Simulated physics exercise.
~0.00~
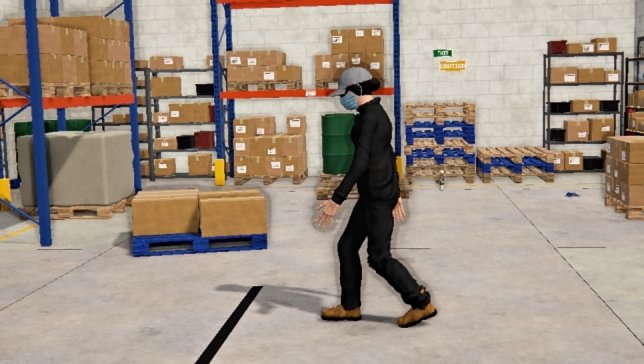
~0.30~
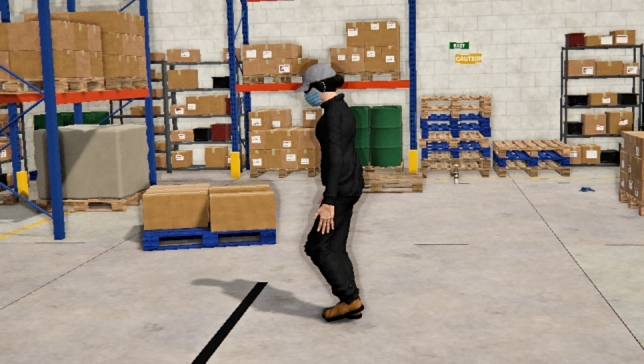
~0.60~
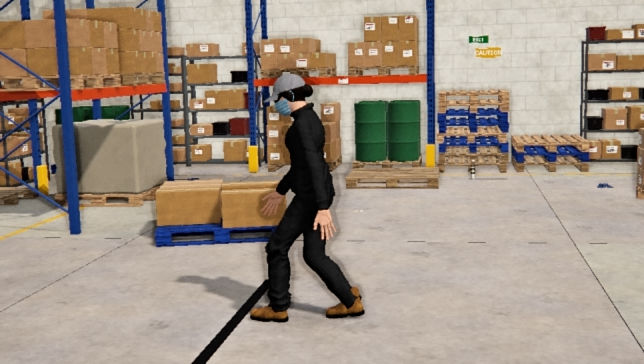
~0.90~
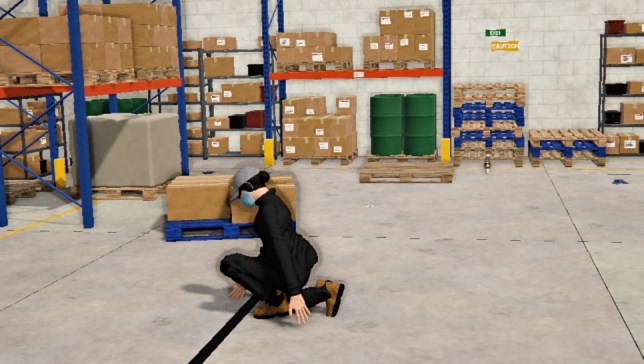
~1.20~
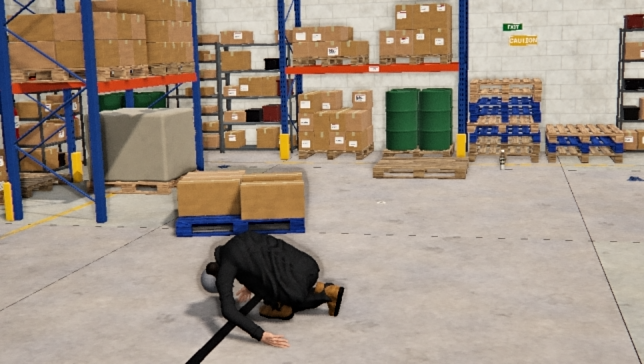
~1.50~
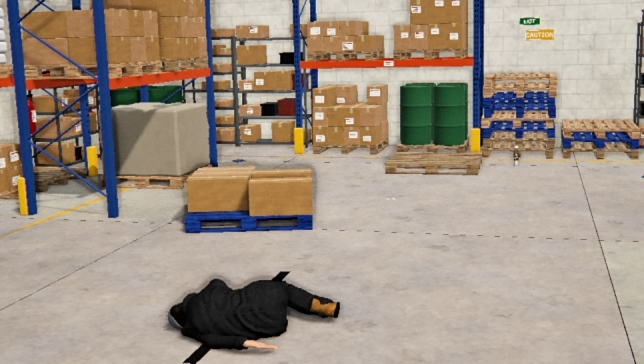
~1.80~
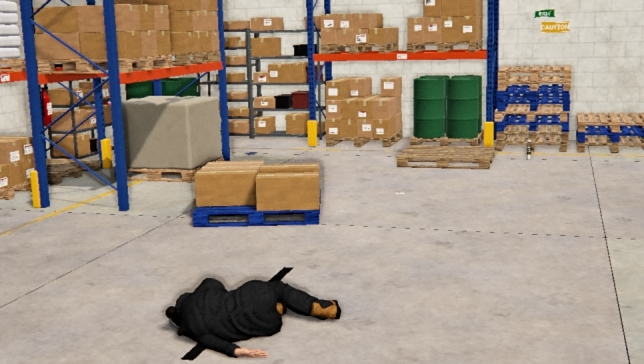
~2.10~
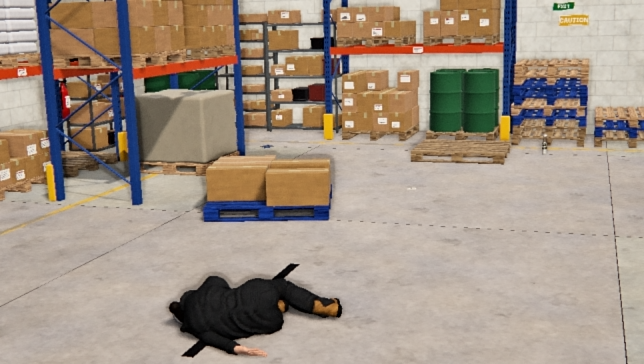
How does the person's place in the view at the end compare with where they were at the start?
At the start the person was upright near the middle of the view, to the right of the black strip. By the end they were farther left and lower down, lying on the floor at the strip.
A person in black clothes, a grey cap and a face mask walked left across a warehouse floor, sank into a crouch, toppled forward and lay still, head beyond the black strip but hips short of it.
